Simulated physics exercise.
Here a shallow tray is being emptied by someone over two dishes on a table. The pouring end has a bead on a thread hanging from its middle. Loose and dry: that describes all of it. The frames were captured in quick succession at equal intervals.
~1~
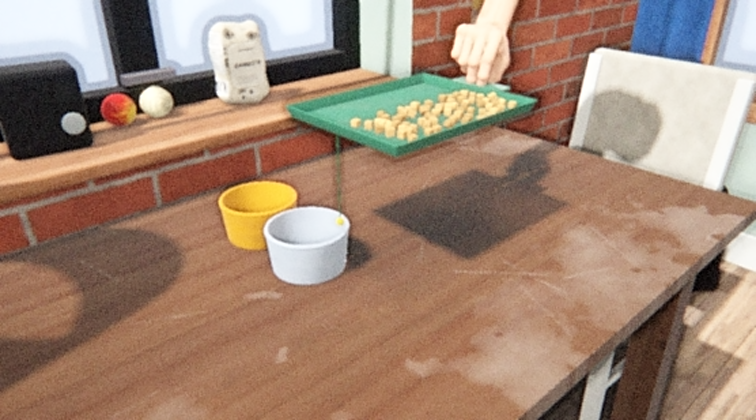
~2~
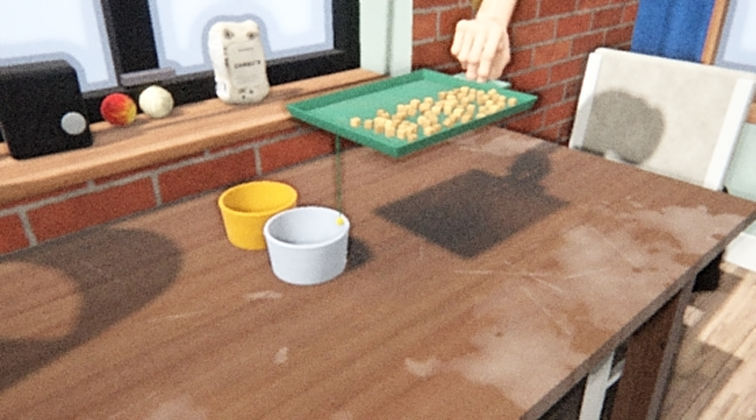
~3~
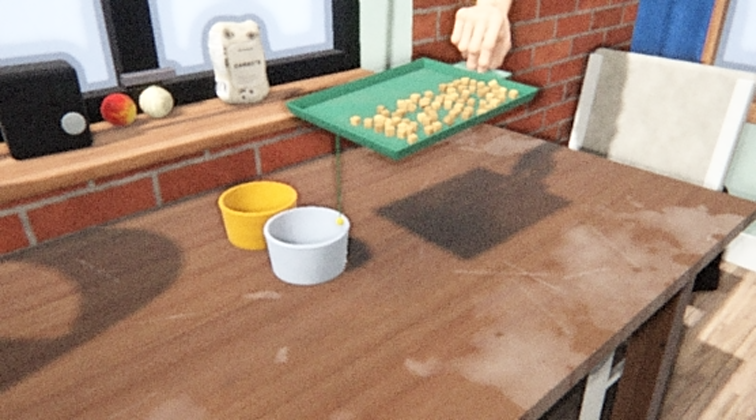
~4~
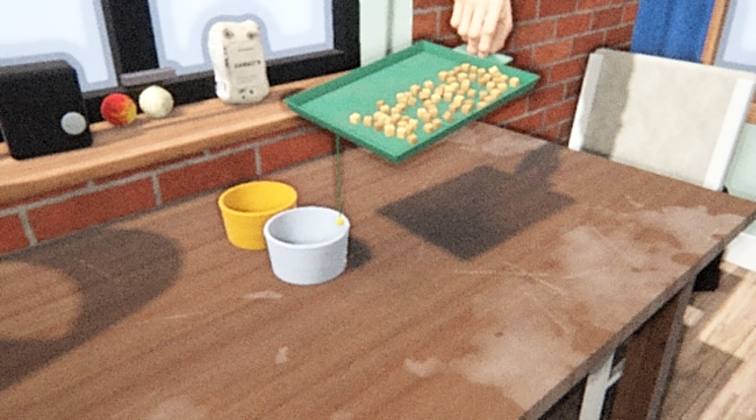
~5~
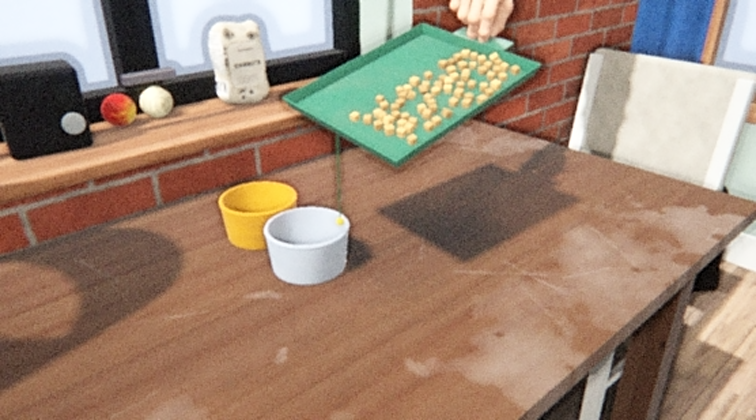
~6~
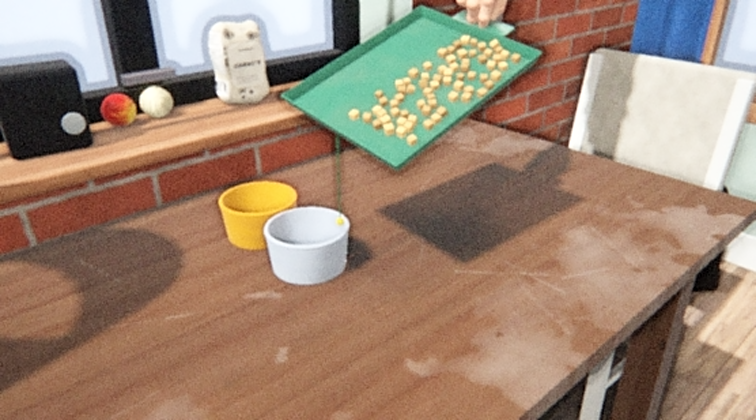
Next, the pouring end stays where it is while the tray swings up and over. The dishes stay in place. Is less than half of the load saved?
The catch is worse than half, if you ask me.
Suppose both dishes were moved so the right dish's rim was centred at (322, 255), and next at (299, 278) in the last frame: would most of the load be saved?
Result, first setup: A minority share; second setup: A minority share.
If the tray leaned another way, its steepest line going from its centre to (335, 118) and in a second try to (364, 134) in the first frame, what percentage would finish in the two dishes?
That comes to 70 per cent the first time and 0 per cent the second.
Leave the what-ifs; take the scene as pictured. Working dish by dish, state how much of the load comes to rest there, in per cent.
Left dish around 0 percent; right dish around 0 percent.
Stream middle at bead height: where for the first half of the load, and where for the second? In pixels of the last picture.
I'd put it at roughly (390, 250), and after that at roughly (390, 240).
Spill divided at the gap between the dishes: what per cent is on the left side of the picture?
Near 0 per cent.
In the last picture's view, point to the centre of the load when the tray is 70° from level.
Somewhere near pixel (404, 145).
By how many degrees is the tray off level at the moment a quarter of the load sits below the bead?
About 85 degrees.
Soon, tray tipped steeply; nearly all on the tray; a small part in the air.
A while on, tray tipped past a quarter turn; a small part on the tray; most outside both; about a quarter in the air.
Towards the end, tray tipped past a quarter turn; all outside both.
Finally, tray tipped past a quarter turn; none in the right dish; none in the left dish; all outside both.
